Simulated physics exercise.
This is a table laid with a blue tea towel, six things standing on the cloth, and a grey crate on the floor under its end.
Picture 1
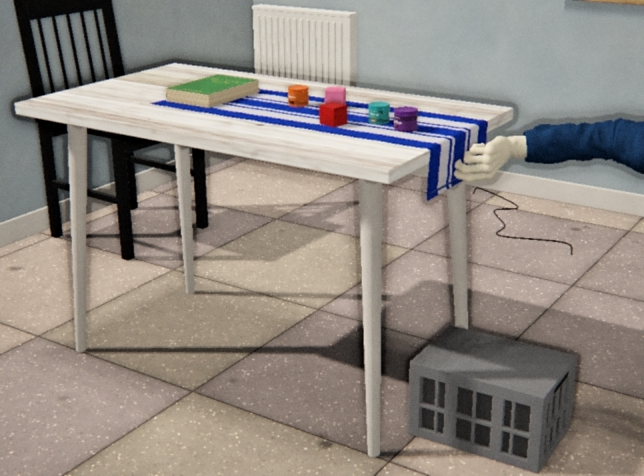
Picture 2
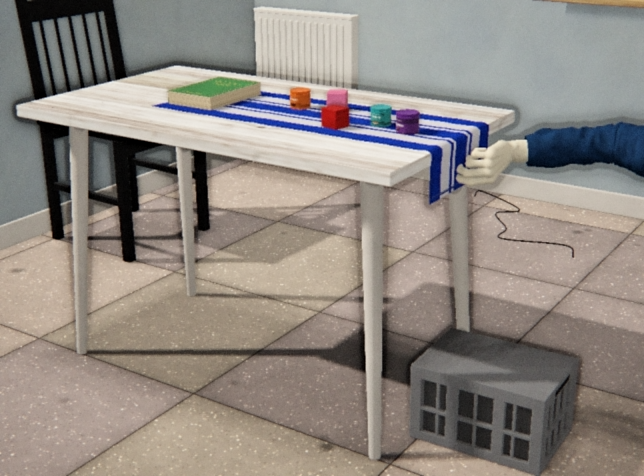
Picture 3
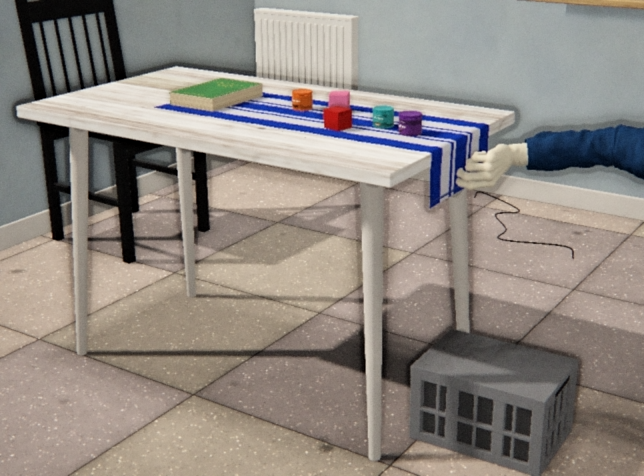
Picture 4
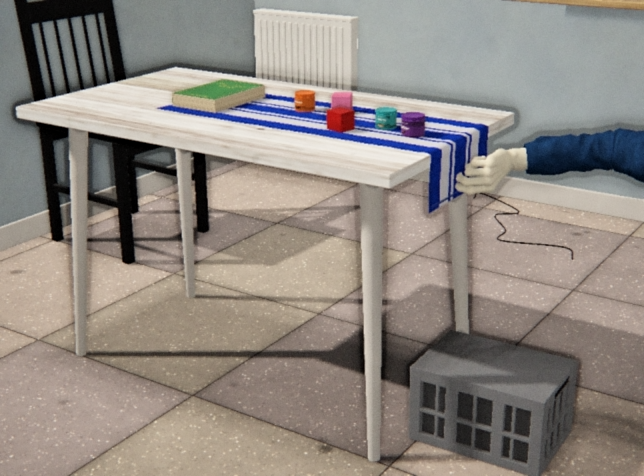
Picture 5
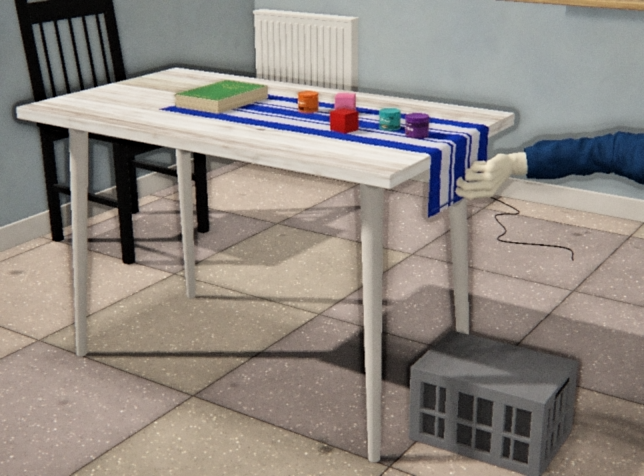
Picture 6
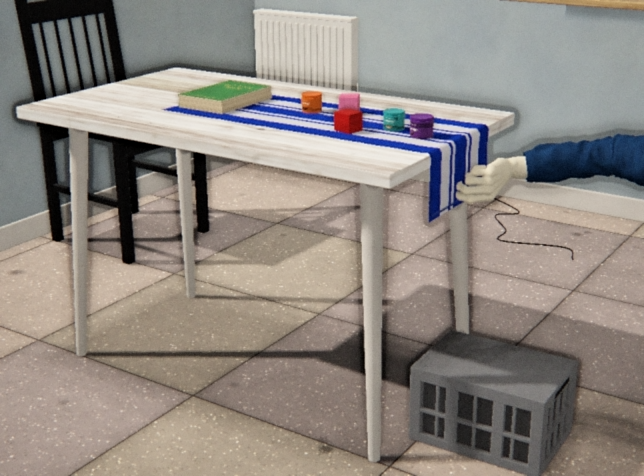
At a white table, a gloved hand slowly pulls the blue striped cloth down, shifting everything slightly right.
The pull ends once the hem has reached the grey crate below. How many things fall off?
It carries off four.
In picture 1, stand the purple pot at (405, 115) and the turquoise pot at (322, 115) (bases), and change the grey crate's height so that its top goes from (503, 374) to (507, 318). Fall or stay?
The purple pot drops off, the turquoise pot remains up.
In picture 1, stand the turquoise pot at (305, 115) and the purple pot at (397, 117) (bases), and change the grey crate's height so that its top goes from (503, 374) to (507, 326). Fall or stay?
The turquoise pot keeps its place on top, the purple pot drops off.
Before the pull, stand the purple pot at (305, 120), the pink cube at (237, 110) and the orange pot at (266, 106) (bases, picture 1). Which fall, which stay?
The purple pot goes over, the pink cube does not fall, the orange pot remains up.
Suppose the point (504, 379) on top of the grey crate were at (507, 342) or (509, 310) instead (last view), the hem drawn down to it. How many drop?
The count: 3 and 2.
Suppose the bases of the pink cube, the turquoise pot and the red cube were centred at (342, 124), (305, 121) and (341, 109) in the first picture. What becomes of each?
The pink cube falls, the turquoise pot drops off, the red cube drops off.
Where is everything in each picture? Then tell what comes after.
In the first frame, hem (427, 201); purple pot (406, 109); turquoise pot (379, 104); red cube (333, 105); pink cube (335, 89); orange pot (298, 87); top of the crate (503, 374).
In the second frame, hem (430, 205); purple pot (408, 112).
In the third frame, hem (430, 208); turquoise pot (384, 108).
In the fourth frame, hem (429, 213); red cube (341, 110); top of the crate (504, 379).
In the fifth frame, hem (428, 218); pink cube (345, 95).
In the sixth frame, hem (429, 222); purple pot (422, 116); turquoise pot (395, 111); red cube (349, 111); pink cube (350, 95); orange pot (312, 93).
Soon after, hem near (458, 273); purple pot gone.
After that, hem near (458, 326); purple pot, turquoise pot and red cube gone.
And then, hem on the crate; purple pot, turquoise pot, red cube and pink cube gone.
In the end, hem on the crate; purple pot, turquoise pot, red cube and pink cube gone. The answer is four.
